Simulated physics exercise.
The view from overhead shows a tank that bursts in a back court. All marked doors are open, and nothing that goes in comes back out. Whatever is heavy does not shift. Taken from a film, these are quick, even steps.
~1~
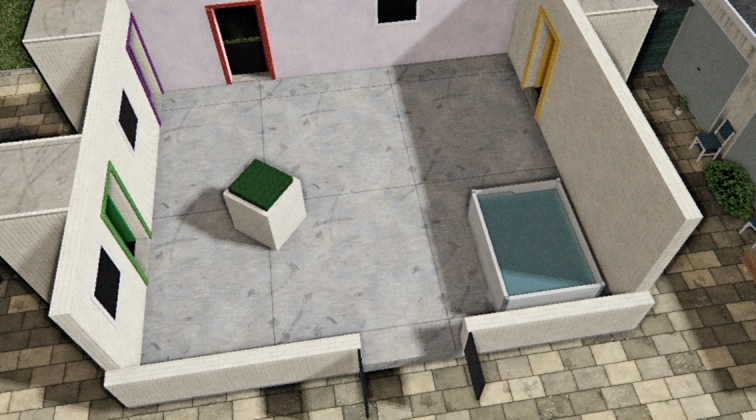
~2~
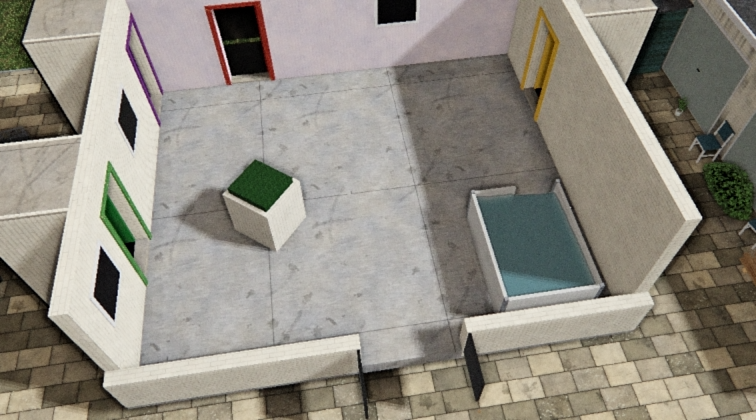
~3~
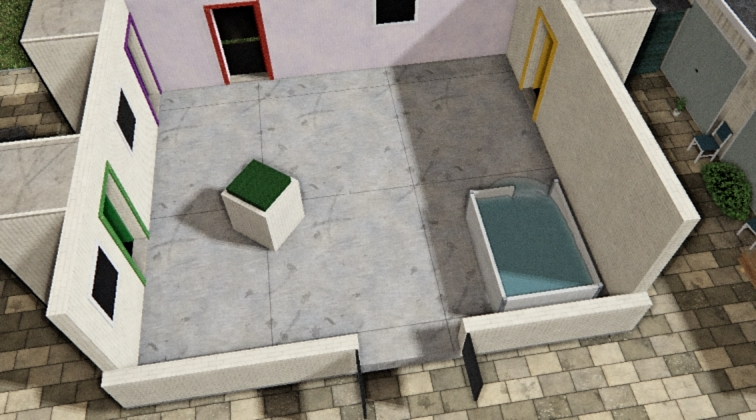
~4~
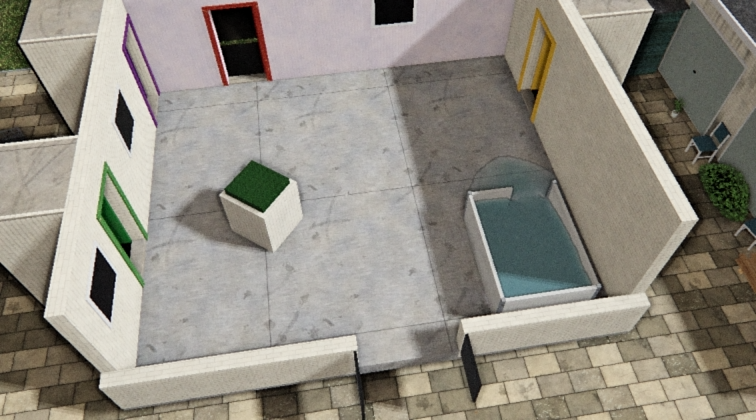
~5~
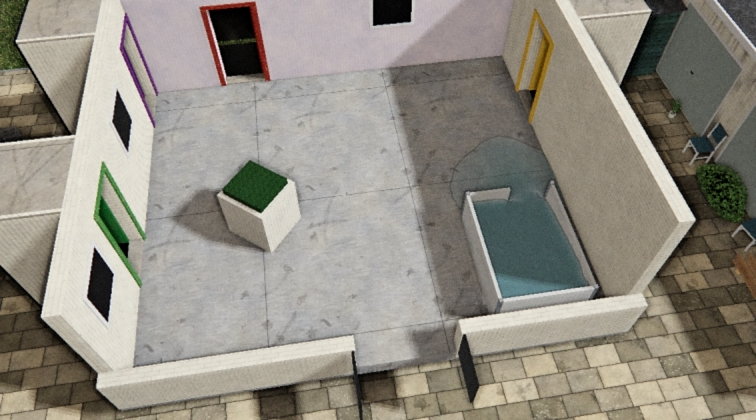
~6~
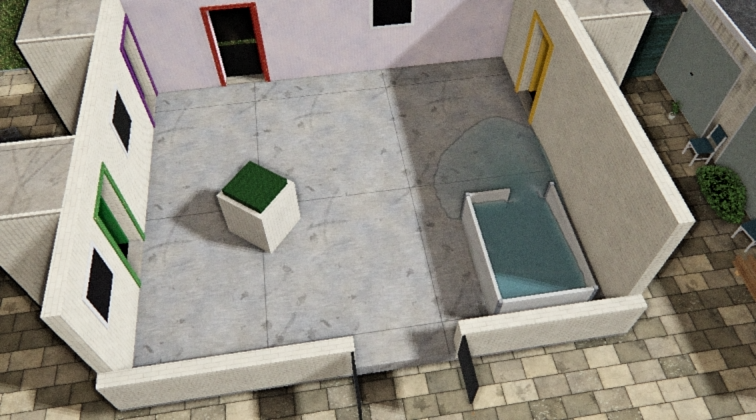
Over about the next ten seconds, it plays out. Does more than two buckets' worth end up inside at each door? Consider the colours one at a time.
One by one: The red door sees no more than two buckets come in; the purple door sees more than two buckets come in; the yellow door sees more than two buckets come in; the green door sees no more than two buckets come in.
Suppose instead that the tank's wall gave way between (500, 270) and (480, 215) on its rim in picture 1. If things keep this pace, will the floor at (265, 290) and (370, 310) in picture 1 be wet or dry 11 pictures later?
Log: Point 1 inundated; point 2 inundated.
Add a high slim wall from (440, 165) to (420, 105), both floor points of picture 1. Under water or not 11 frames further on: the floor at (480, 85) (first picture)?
That spot would be inundated.
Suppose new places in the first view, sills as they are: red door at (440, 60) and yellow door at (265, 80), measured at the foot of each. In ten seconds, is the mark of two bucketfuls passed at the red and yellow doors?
The red one crosses the limit, while the yellow one remains below the limit.
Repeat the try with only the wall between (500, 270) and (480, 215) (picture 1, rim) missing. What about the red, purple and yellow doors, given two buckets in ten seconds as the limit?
Against the threshold, the red door beats it, the purple door beats it and the yellow door misses it.
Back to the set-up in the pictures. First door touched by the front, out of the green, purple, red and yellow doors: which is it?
Call: The yellow door.
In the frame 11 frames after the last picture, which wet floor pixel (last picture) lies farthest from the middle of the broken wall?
I'd put it around (382, 73).
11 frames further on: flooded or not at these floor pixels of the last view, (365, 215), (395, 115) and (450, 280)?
In turn, the points end up high and dry, soaked and high and dry.
A moment on, water covers 20 % of the floor; the red door not reached, the purple door not reached, the yellow door wet at the sill, nothing in, the green door not reached.
Next, water covers 25 % of the floor; the red door not reached, the purple door not reached, the yellow door under two buckets in, the green door not reached.
Then, water covers 30 % of the floor; the red door not reached, the purple door not reached, the yellow door under two buckets in, the green door not reached.
Later, water covers 55 % of the floor; the red door wet at the sill, nothing in, the purple door under two buckets in, the yellow door over two buckets in, the green door not reached.
In the end, water covers 75 % of the floor; the red door under two buckets in, the purple door far over two buckets in, the yellow door over two buckets in, the green door wet at the sill, nothing in.
